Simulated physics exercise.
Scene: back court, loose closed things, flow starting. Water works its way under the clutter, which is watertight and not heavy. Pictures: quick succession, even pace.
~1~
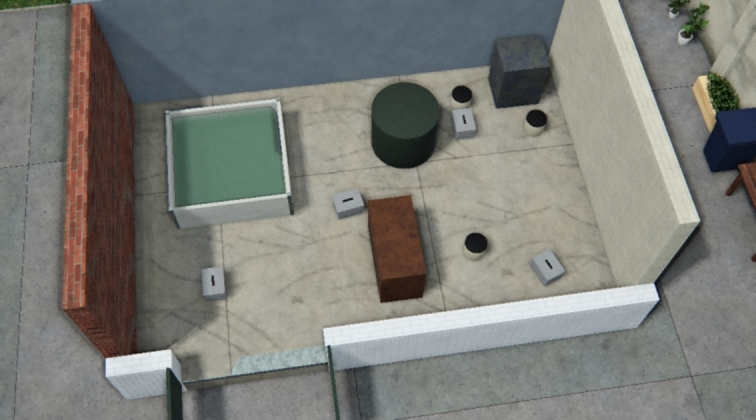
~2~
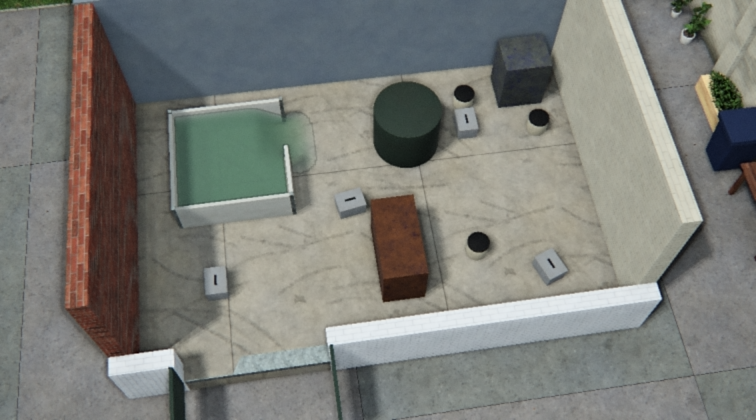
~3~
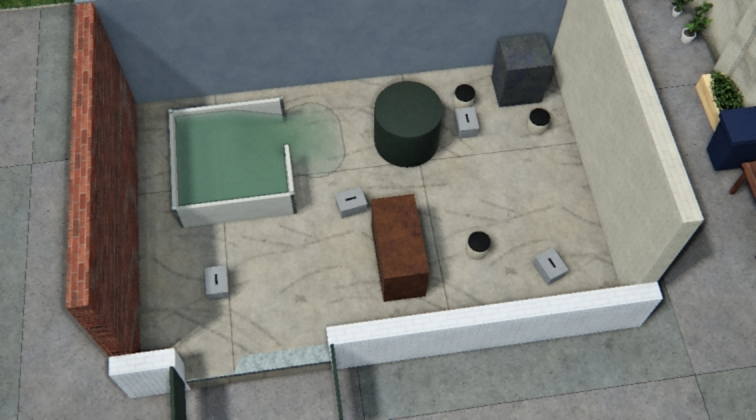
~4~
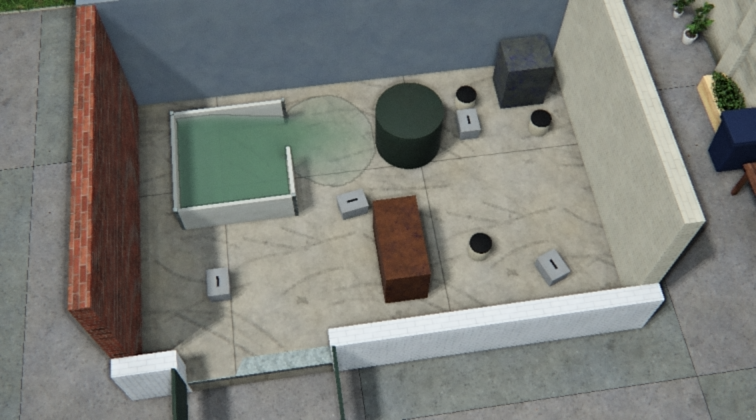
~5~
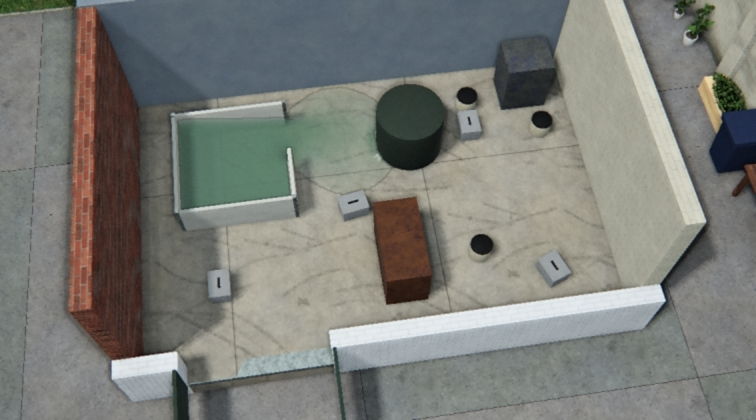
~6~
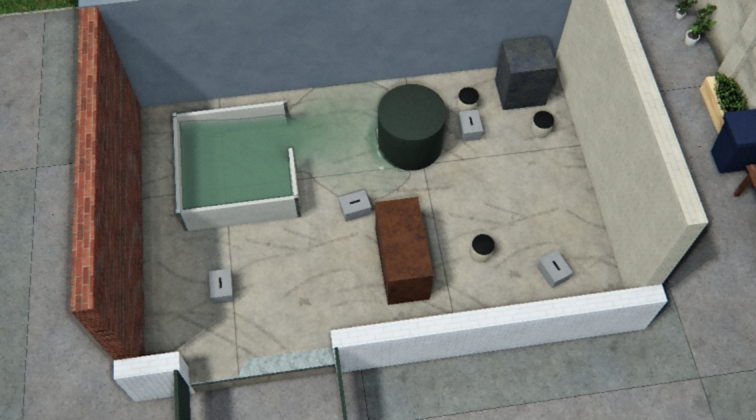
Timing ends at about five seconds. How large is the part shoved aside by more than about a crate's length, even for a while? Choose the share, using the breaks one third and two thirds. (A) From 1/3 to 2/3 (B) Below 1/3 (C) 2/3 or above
From 1/3 to 2/3.
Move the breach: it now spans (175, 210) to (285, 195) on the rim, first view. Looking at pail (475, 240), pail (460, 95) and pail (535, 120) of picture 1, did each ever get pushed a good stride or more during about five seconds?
Object by object: Short of it, short of it, short of it.
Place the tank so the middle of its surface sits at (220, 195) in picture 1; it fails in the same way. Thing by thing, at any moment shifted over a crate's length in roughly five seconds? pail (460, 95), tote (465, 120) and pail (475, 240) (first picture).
Results in order: Made it that far / made it that far / made it that far.
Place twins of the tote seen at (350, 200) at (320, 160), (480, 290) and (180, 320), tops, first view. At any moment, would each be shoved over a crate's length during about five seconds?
Going by the order given: Travels that far, stays in place, stays in place.
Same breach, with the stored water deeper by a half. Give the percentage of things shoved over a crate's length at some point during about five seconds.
Share: Close to 70 %.
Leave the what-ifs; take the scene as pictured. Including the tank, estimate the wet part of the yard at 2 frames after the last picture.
About 25 percent.
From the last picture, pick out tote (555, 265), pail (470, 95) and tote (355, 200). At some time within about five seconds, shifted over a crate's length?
As listed: Never so far, that far or more, less than that.
A moment on, 0 of 7 are well off their spots; 0 afloat.
Next, 0 of 7 are well off their spots; 0 afloat.
Later, 2 of 7 are well off their spots; 1 afloat.
In the end, 3 of 7 are well off their spots, and 3 have been at some point; 4 afloat.
